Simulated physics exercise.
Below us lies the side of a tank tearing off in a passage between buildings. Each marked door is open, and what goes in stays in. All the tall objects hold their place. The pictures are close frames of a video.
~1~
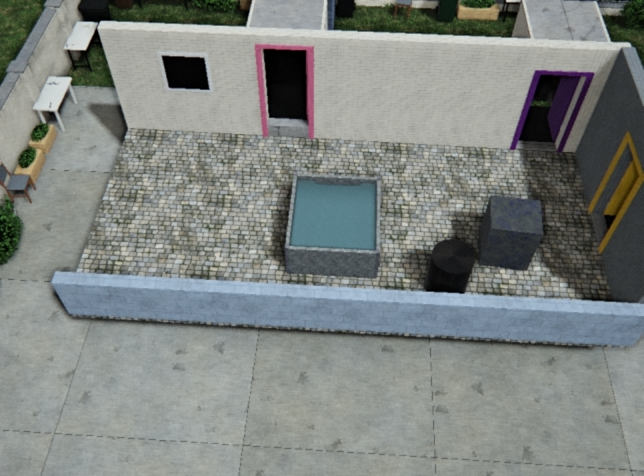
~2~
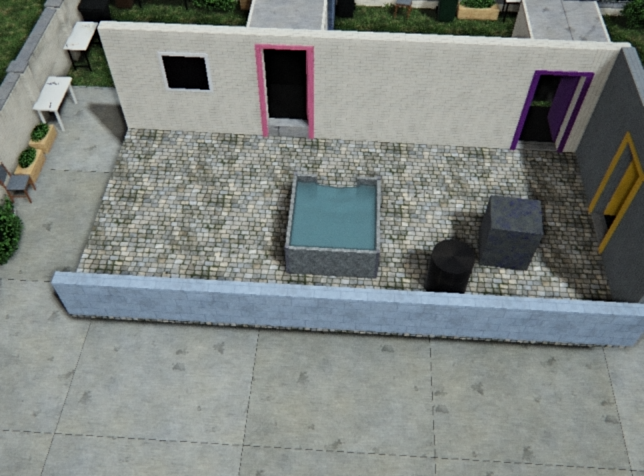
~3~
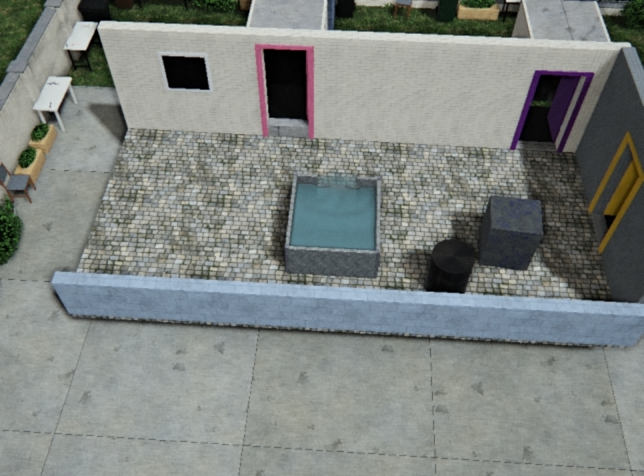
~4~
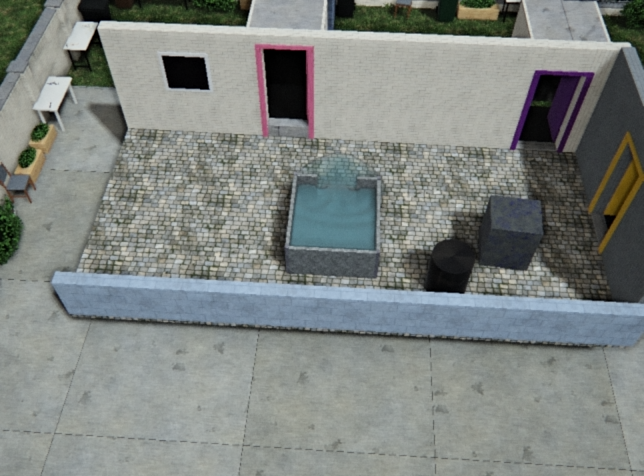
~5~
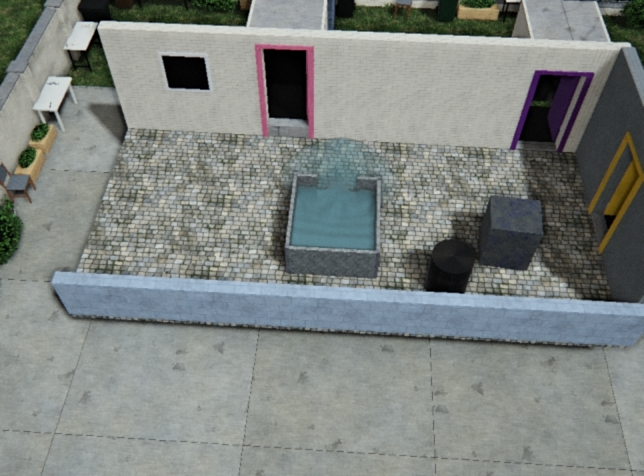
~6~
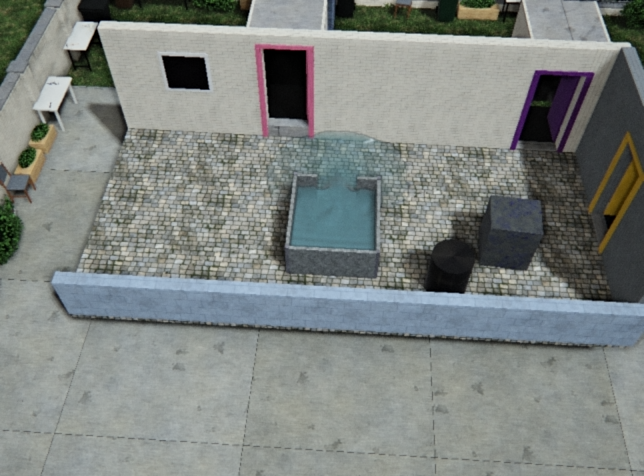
At the start, a square stone tank full of still blue-green water sits in a cobbled courtyard beside a dark barrel and a grey block. A gap opens in its far side, and water pours through, spreading in a widening, see-through sheet over the cobbles toward the back wall.
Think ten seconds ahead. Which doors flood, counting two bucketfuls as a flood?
The pink door admits no more than that; the yellow door lets in a lot; the purple door lets in a lot.
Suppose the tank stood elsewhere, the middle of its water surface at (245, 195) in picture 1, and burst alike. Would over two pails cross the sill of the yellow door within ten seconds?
Then: The yellow door is over.
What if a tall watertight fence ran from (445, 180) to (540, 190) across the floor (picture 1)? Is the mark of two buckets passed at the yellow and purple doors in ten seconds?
My reading: The yellow door lets less in, the purple door passes that mark.
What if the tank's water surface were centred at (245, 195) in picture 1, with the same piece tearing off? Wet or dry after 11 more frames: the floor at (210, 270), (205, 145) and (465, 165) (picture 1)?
As listed: No water, covered, flooded.
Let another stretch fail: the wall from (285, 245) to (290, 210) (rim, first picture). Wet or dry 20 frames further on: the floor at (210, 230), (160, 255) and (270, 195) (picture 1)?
In turn: Under water, awash, not flooded.
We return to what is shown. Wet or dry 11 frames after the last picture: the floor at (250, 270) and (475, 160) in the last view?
In turn: No water, flooded.
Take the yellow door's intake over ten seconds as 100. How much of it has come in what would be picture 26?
Near 0 in a hundred.
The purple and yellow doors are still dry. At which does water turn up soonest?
I say the door marked purple.
A moment on, water covers 15 % of the floor; the pink door wet at the sill, nothing in, the yellow door not reached, the purple door not reached.
Next, water covers 25 % of the floor; the pink door wet at the sill, nothing in, the yellow door not reached, the purple door wet at the sill, nothing in.
Then, water covers 50 % of the floor; the pink door wet at the sill, nothing in, the yellow door wet at the sill, nothing in, the purple door wet at the sill, nothing in.
Later, water covers 60 % of the floor; the pink door wet at the sill, nothing in, the yellow door over two buckets in, the purple door under two buckets in.
In the end, water covers 85 % of the floor; the pink door wet at the sill, nothing in, the yellow door over two buckets in, the purple door over two buckets in.
